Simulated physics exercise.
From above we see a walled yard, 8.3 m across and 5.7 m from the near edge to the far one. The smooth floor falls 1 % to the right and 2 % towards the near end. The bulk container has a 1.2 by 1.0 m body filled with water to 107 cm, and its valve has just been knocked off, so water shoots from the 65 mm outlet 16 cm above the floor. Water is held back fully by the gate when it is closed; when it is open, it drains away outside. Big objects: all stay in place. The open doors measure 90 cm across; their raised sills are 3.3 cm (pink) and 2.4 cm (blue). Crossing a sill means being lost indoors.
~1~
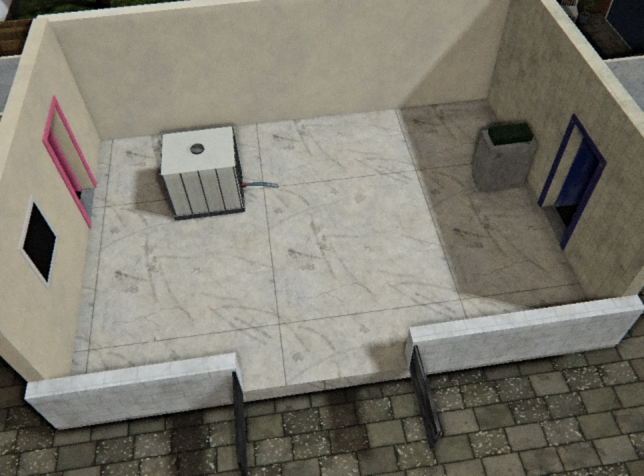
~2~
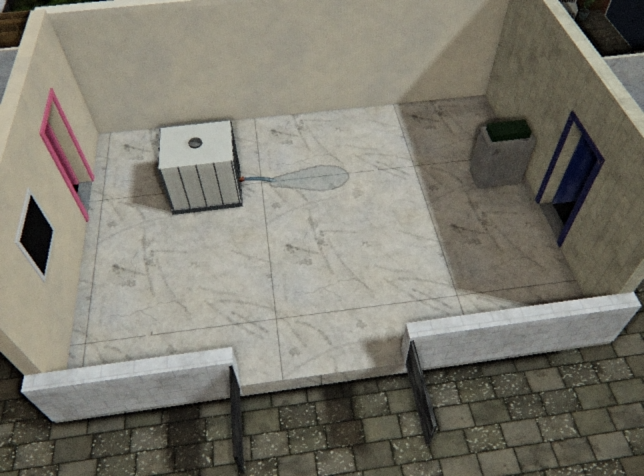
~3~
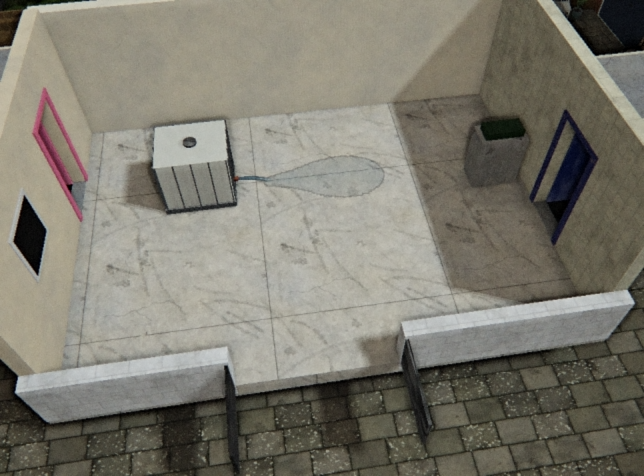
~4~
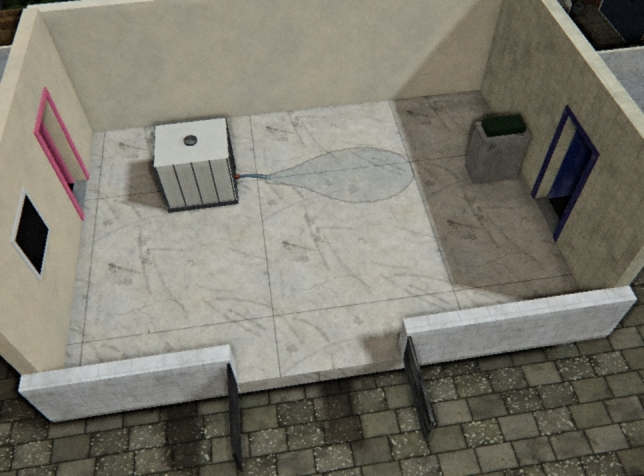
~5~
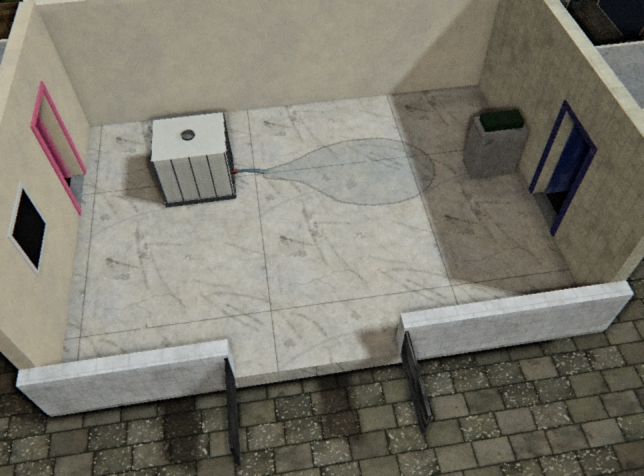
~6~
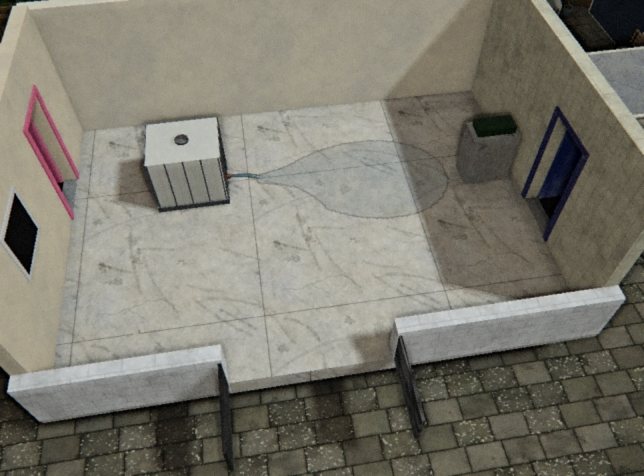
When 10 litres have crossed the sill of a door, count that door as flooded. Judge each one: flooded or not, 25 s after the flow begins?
Pink door: Under the limit; blue door: Under the limit.
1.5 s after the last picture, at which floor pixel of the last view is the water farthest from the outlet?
Front tip: Roughly (478, 204) in the last view.
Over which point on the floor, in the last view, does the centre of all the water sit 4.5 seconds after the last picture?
Roughly at (416, 191).
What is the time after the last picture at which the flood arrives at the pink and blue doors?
Arrival: Pink not in the 25 s, blue 4.5 s.
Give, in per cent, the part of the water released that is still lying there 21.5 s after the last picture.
I'd put what remains at some 96 per cent.
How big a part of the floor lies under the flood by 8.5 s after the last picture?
Roughly 25 per cent of the floor is wet.
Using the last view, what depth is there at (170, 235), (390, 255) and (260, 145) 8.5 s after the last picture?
About 0.0, 0.4, 0.0 cm.
Then, 1.5 s after the last picture water covers 10 % of the floor and is deepest (2 cm) near (269, 178); pink door not reached, blue door not reached.
Then, 4.5 s after the last picture water covers 20 % of the floor and is deepest (2 cm) near (457, 177); pink door not reached, blue door 0.44 cm at the sill, 0 L in.
Then, 8.5 s after the last picture water covers 25 % of the floor and is deepest (4 cm) near (582, 315); pink door not reached, blue door 1.1 cm at the sill, 0 L in.
Then, 12.5 s after the last picture water covers 25 % of the floor and is deepest (5 cm) near (582, 315); pink door not reached, blue door 1.2 cm at the sill, 0 L in.
Then, 21.5 s after the last picture water covers 30 % of the floor and is deepest (6 cm) near (582, 315); pink door not reached, blue door 1.5 cm at the sill, 0 L in.
